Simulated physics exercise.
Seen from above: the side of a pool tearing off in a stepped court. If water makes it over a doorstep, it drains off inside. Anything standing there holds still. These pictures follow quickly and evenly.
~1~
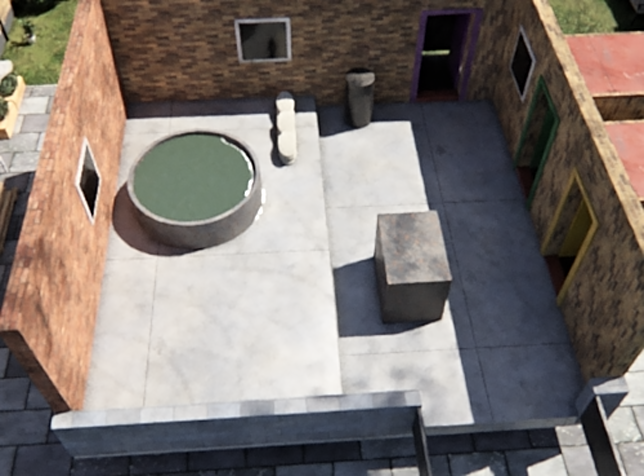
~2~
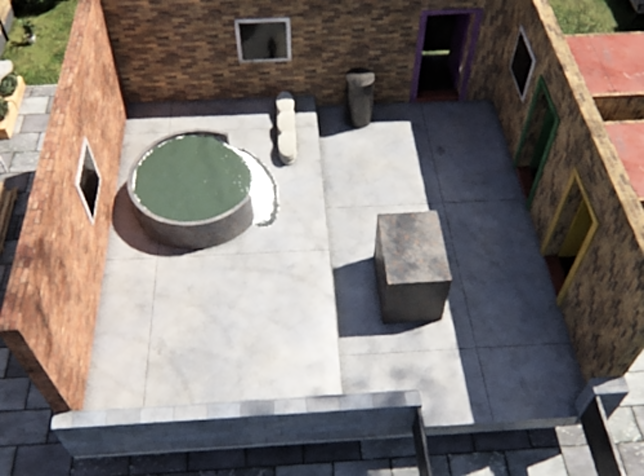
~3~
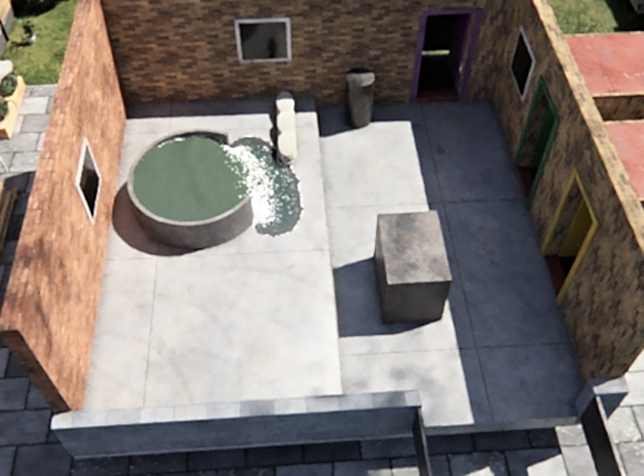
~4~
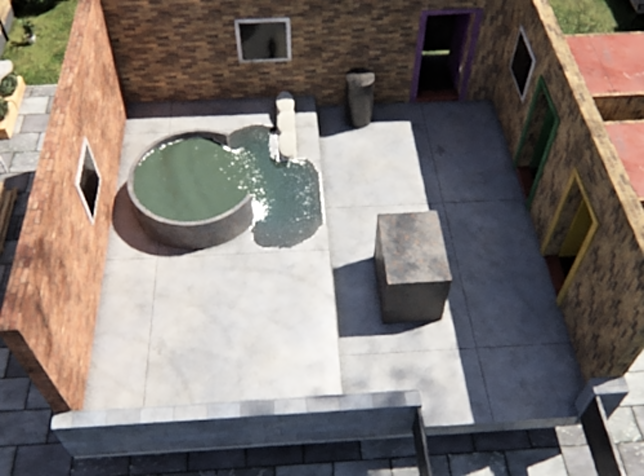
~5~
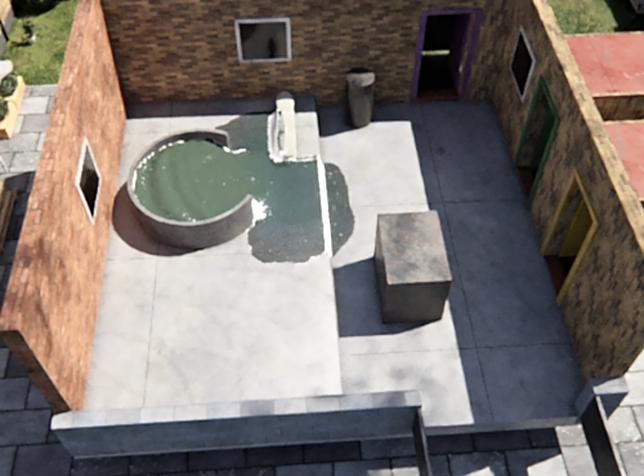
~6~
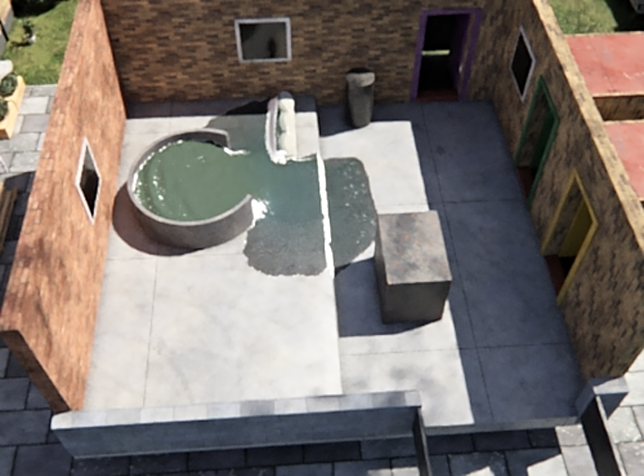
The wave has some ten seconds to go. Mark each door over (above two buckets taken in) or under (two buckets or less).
Green door: Over. Purple door: Under. Yellow door: Over.
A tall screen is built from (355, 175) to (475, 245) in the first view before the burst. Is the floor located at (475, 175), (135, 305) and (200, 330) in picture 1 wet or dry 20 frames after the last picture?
The first spot is untouched, the second untouched, the third untouched.
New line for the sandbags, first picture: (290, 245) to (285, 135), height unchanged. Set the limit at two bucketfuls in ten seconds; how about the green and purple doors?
The green door ends up below, while the purple door ends up below.
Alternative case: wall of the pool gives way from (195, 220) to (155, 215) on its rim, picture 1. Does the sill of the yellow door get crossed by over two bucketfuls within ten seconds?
Result - the yellow door clears the line.
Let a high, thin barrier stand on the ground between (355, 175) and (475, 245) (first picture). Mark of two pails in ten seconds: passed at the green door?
Result - green remains within limits.
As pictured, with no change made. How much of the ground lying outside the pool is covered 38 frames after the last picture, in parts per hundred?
About 70 %.
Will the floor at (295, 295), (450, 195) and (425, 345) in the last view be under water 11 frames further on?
First spot not wet, second inundated, third not wet.
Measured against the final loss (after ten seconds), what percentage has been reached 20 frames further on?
It would be around 25 %.
A moment on, water covers 25 % of the floor; the green door not reached, the purple door not reached, the yellow door not reached.
Next, water covers 45 % of the floor; the green door under two buckets in, the purple door not reached, the yellow door not reached.
Then, water covers 55 % of the floor; the green door over two buckets in, the purple door wet at the sill, nothing in, the yellow door over two buckets in.
Later, water covers 70 % of the floor; the green door far over two buckets in, the purple door under two buckets in, the yellow door over two buckets in.
In the end, water covers 70 % of the floor; the green door far over two buckets in, the purple door under two buckets in, the yellow door far over two buckets in.
